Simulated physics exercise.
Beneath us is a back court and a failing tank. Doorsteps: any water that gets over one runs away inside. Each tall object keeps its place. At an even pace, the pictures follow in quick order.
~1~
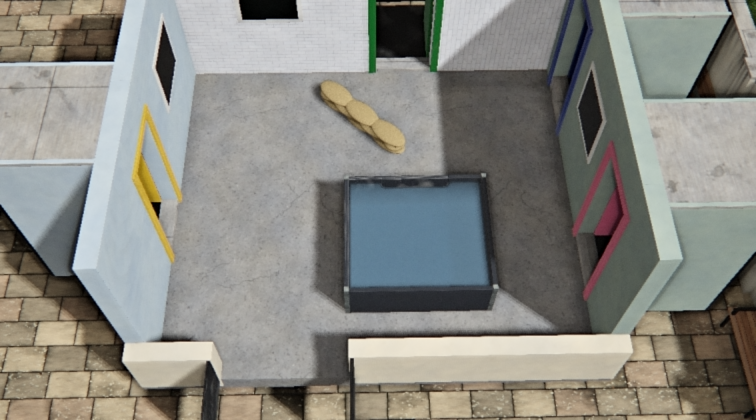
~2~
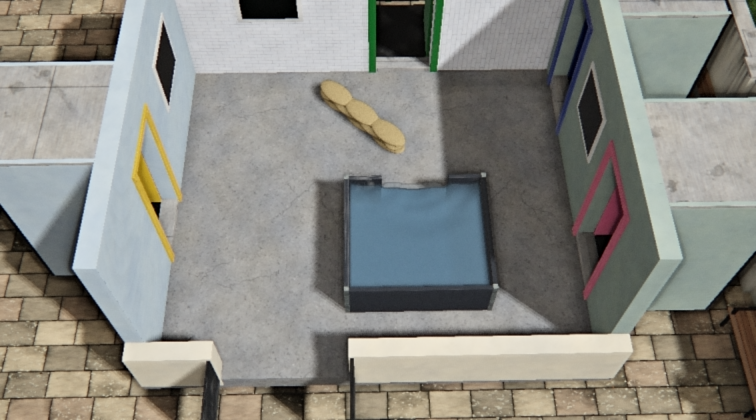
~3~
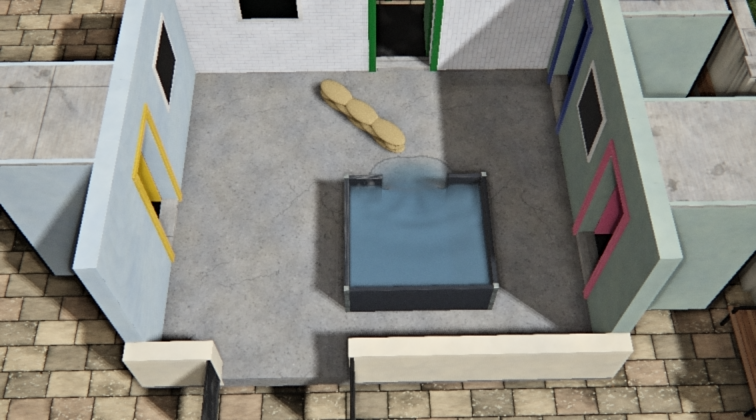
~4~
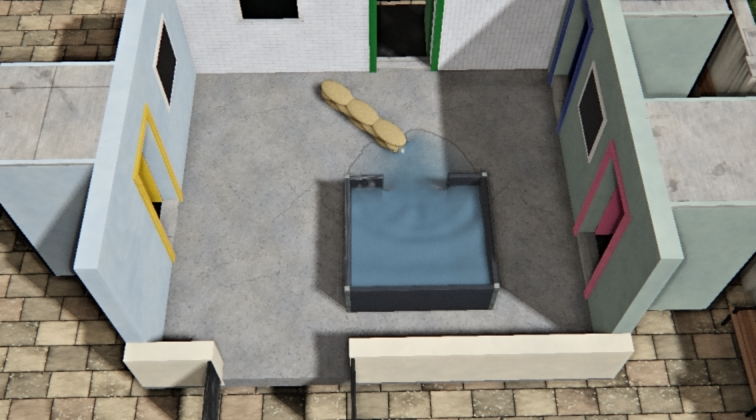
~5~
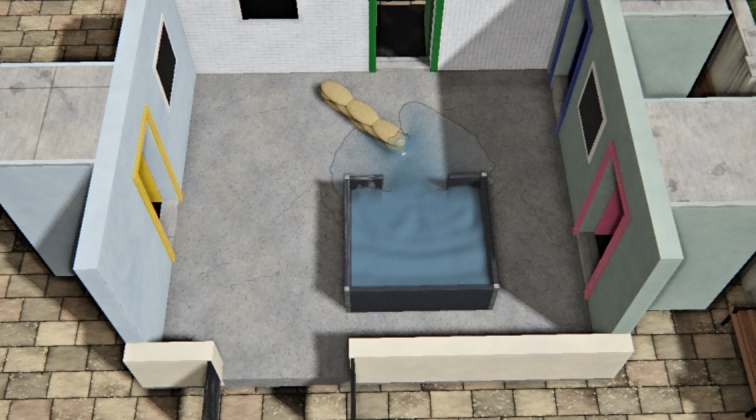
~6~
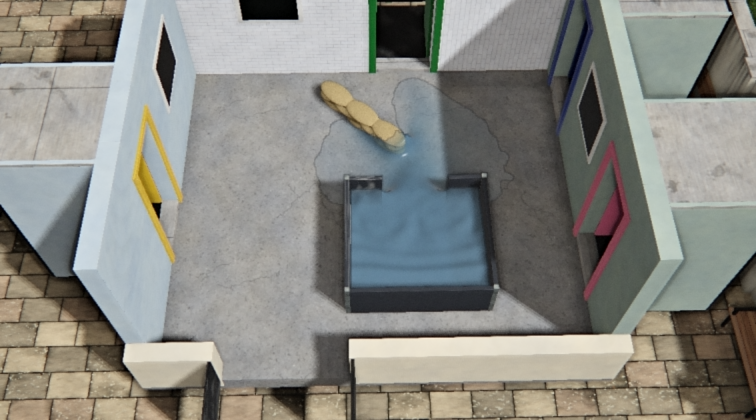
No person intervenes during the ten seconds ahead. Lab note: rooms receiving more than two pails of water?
Result: Green door above two pails; pink door within two pails; yellow door within two pails; blue door within two pails.
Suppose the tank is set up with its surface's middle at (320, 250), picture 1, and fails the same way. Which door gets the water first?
That's the green one.
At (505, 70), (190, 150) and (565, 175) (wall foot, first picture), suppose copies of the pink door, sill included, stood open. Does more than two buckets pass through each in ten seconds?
Same order as asked - exceeds the limit, stays within the limit and stays within the limit.
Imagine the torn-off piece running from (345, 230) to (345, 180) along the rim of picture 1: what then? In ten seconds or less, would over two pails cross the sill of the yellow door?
The yellow one exceeds the limit.
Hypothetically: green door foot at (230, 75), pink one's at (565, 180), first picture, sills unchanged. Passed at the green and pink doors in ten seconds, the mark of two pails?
As I see it, green door crosses the line and pink door does not reach it.
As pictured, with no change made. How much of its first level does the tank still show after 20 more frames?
Roughly 40 %.
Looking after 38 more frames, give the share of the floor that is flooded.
That works out to some 85 in a hundred.
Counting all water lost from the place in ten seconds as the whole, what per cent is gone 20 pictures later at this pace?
Something close to 35 percent by that point.
A moment on, water covers 30 % of the floor; the green door under two buckets in, the pink door not reached, the yellow door not reached, the blue door not reached.
Next, water covers 40 % of the floor; the green door over two buckets in, the pink door not reached, the yellow door not reached, the blue door wet at the sill, nothing in.
Then, water covers 50 % of the floor; the green door over two buckets in, the pink door wet at the sill, nothing in, the yellow door wet at the sill, nothing in, the blue door under two buckets in.
Later, water covers 85 % of the floor; the green door far over two buckets in, the pink door wet at the sill, nothing in, the yellow door wet at the sill, nothing in, the blue door under two buckets in.
In the end, water covers 95 % of the floor; the green door far over two buckets in, the pink door wet at the sill, nothing in, the yellow door wet at the sill, nothing in, the blue door under two buckets in.
